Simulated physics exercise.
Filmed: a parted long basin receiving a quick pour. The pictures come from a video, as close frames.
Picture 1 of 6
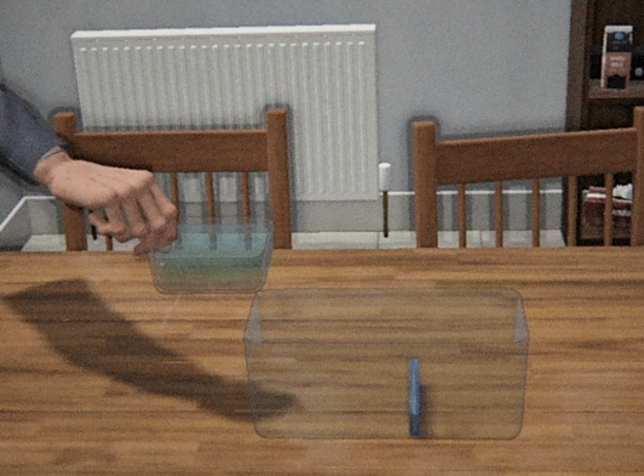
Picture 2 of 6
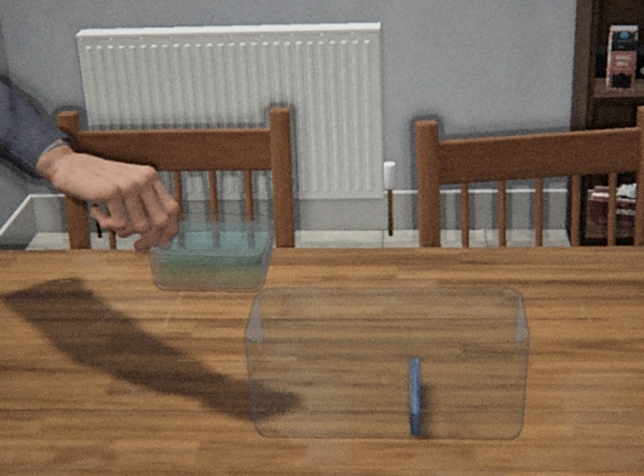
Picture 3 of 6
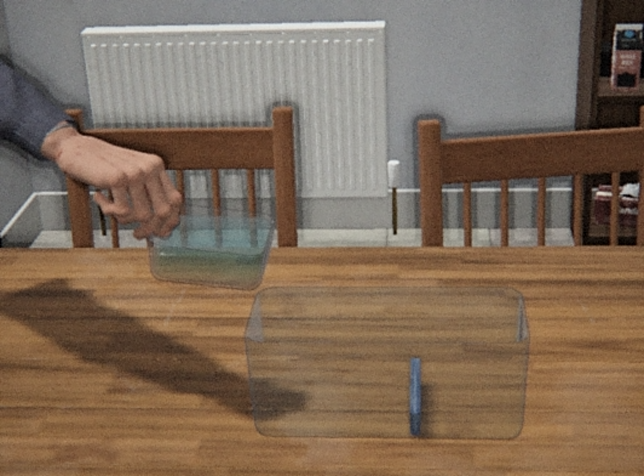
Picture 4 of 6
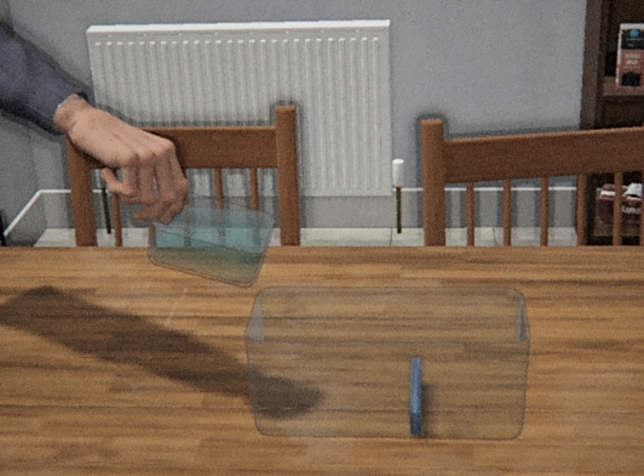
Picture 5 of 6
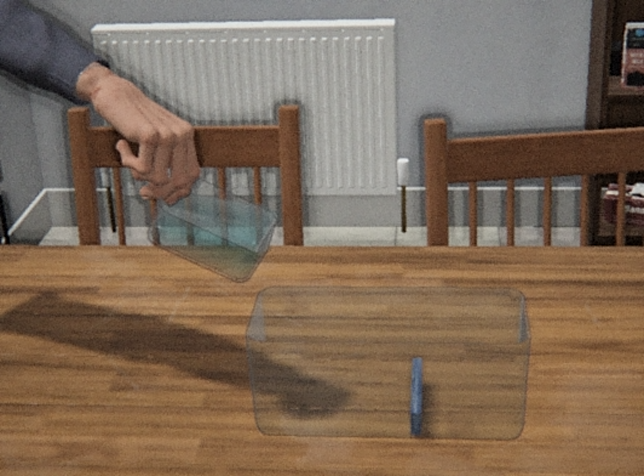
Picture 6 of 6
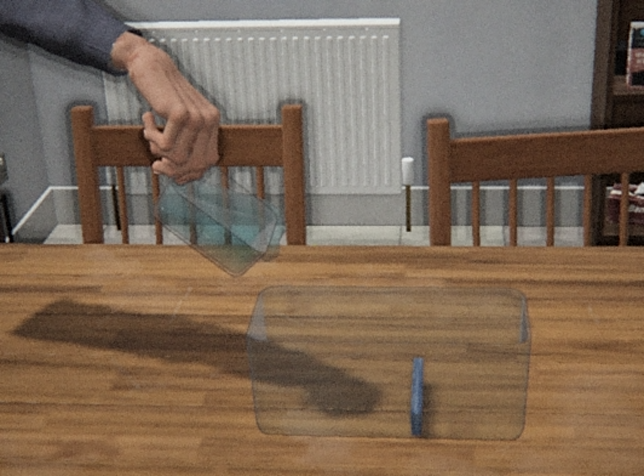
A hand reaching in from the left holds a small clear container of blue-green liquid above a wooden table, seen from the front in a room with brown chairs, a white radiator and shelves. Below and to the right sits a long, clear basin with an upright blue divider. The hand rises, tilting the container steadily more down to the right, while the camera drifts slightly and the background slides right.
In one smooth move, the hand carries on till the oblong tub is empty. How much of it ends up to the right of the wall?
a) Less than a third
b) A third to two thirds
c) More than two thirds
(a) Less than a third.
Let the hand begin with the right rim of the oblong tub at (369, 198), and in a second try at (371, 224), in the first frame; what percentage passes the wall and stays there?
65 %, 65 %.
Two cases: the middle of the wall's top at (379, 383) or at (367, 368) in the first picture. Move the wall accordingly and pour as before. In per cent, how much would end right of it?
In turn some 35 and 50 in a hundred.
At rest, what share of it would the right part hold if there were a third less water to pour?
It comes to near 10 per cent.
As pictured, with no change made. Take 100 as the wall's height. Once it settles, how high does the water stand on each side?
Some 50 per cent left and 20 right.
A moment on, the oblong tub is tipped right over and 9 per cent is still to pour, 28 is left of the wall and 0 right of it.
Next, the oblong tub is tipped right over and 0 per cent is still to pour, 73 is left of the wall and 13 right of it.
Then the oblong tub is tipped right over and 0 per cent is still to pour, 71 is left of the wall and 17 right of it.
Later the oblong tub is tipped right over and 0 per cent is still to pour, 72 is left of the wall and 18 right of it.
Finally, 72 per cent lies left of the wall, 18 right of it and 10 outside.
